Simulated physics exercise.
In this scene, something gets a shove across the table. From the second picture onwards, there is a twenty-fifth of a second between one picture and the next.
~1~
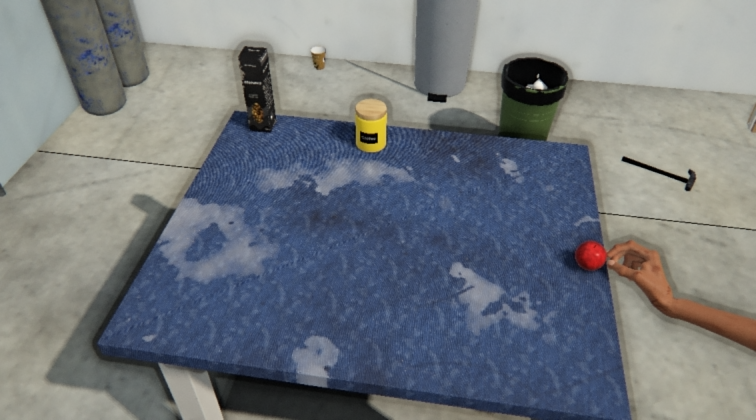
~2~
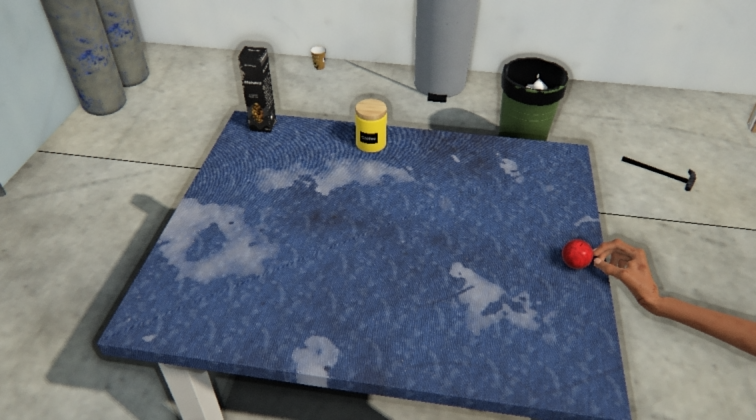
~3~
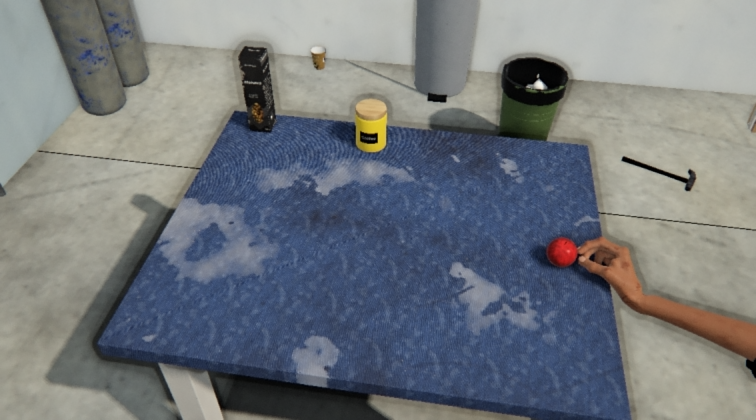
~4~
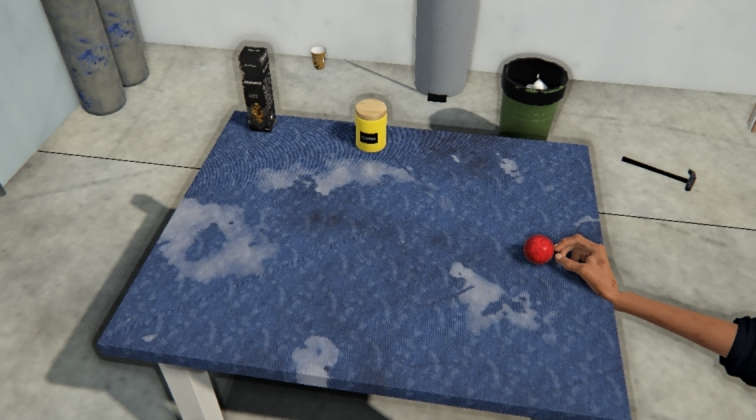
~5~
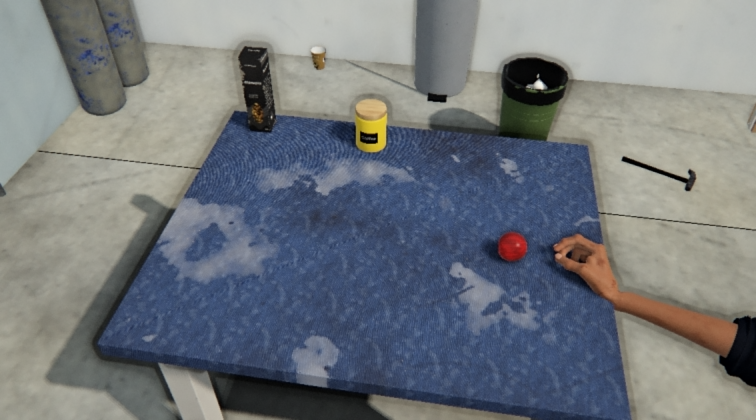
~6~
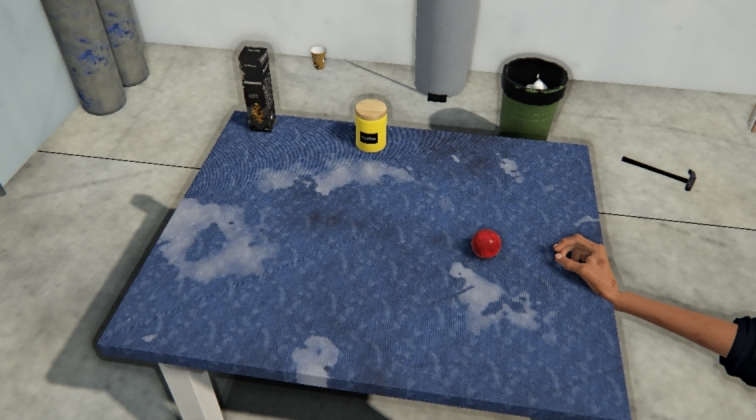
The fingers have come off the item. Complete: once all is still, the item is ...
Off the table.
Then, 0.20 s later than the last frame, red apple moved well along near (364, 229).
Then, 0.50 s later than the last frame, red apple moved well along near (208, 211).
Then, 0.70 s later than the last frame, red apple now off the table.
Then, 1.00 s later than the last frame, things are still on the move.
When it is over, off the table, red apple.
